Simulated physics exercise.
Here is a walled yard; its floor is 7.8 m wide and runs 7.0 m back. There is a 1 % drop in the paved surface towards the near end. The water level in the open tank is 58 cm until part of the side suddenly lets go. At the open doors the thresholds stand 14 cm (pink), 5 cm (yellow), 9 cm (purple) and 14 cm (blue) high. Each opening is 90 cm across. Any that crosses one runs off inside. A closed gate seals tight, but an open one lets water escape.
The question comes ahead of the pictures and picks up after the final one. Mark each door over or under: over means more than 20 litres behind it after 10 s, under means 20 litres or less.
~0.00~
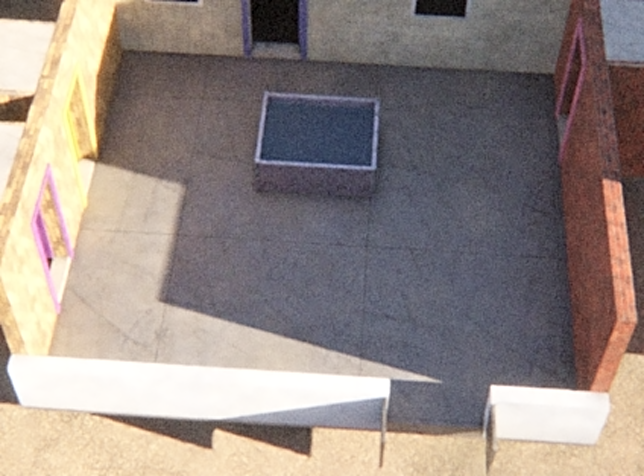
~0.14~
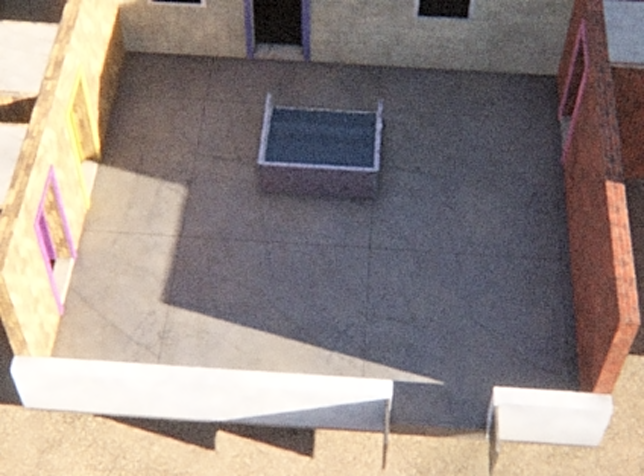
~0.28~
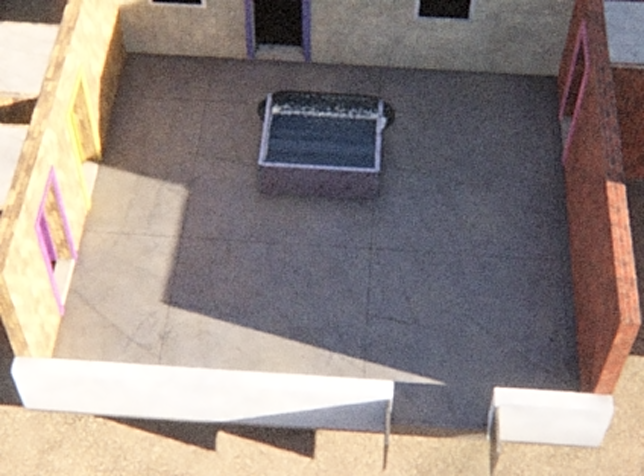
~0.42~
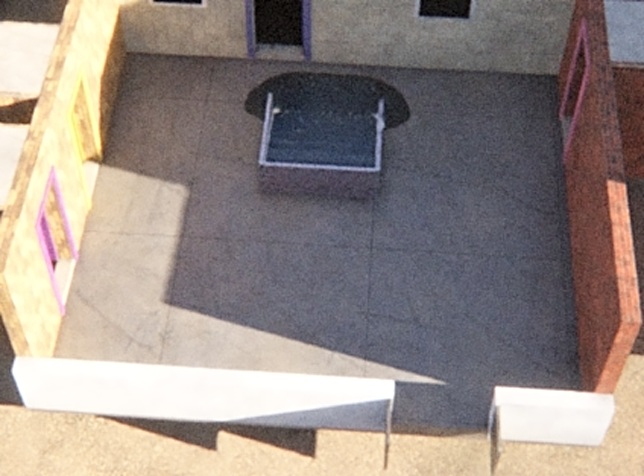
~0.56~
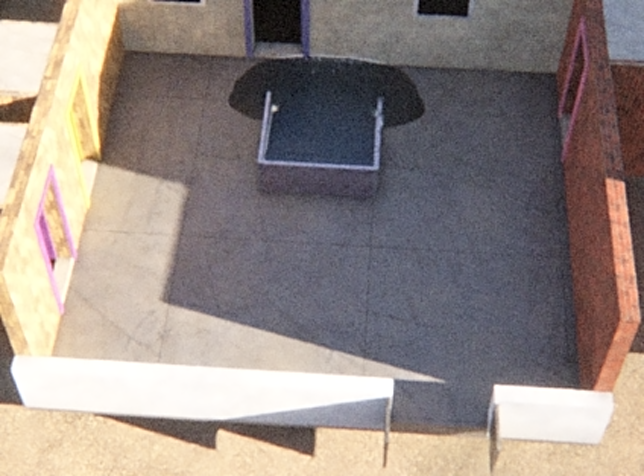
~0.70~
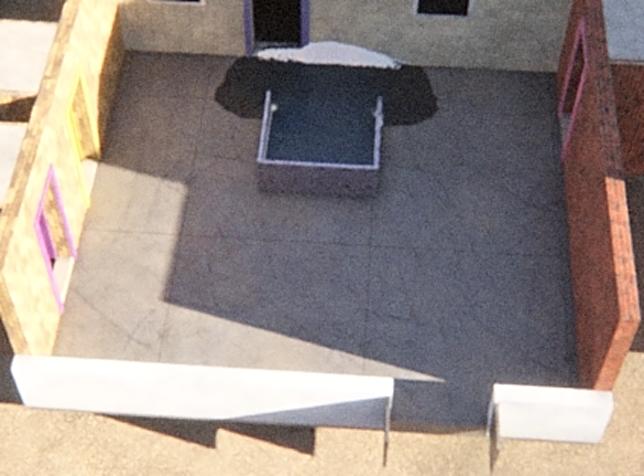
Pink door under, yellow door under, purple door under, blue door over.
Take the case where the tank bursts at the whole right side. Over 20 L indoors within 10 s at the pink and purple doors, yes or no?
Result: Pink limit passed, purple limit not passed.
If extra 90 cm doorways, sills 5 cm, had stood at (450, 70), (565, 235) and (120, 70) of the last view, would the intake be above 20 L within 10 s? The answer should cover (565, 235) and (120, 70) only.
Taking them in order, the first gets too little and the second enough.
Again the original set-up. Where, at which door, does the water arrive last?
The final one is the purple door.
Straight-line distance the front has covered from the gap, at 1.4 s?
I'd say close to 3.2 m.
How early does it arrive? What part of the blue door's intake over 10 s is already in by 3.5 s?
I'd say close to 100 percent.
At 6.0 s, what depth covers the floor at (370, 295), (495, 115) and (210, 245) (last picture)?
Roughly 0, 6 and 1 cm, in turn.
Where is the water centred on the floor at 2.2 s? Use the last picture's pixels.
(328, 102).
After 1.4 s water covers 10 % of the floor and is deepest (37 cm) near (325, 64); pink door not reached, yellow door not reached, purple door not reached, blue door 28 cm at the sill, 32 L in.
After 2.2 s water covers 20 % of the floor and is deepest (24 cm) near (335, 64); pink door not reached, yellow door not reached, purple door not reached, blue door 22 cm at the sill, 76 L in.
After 3.5 s water covers 30 % of the floor and is deepest (17 cm) near (143, 61); pink door 14 cm at the sill, 1 L in, yellow door 4 cm at the sill, 0 L in, purple door not reached, blue door 10 cm at the sill, 88 L in.
After 6.0 s water covers 60 % of the floor and is deepest (10 cm) near (571, 417); pink door 7 cm at the sill, 2 L in, yellow door 5 cm at the sill, 1 L in, purple door 3 cm at the sill, 0 L in, blue door 3 cm at the sill, 89 L in.
After 10.0 s water covers 80 % of the floor and is deepest (8 cm) near (331, 402); pink door 3 cm at the sill, 2 L in, yellow door 2 cm at the sill, 1 L in, purple door 2 cm at the sill, 0 L in, blue door 3 cm at the sill, 89 L in.
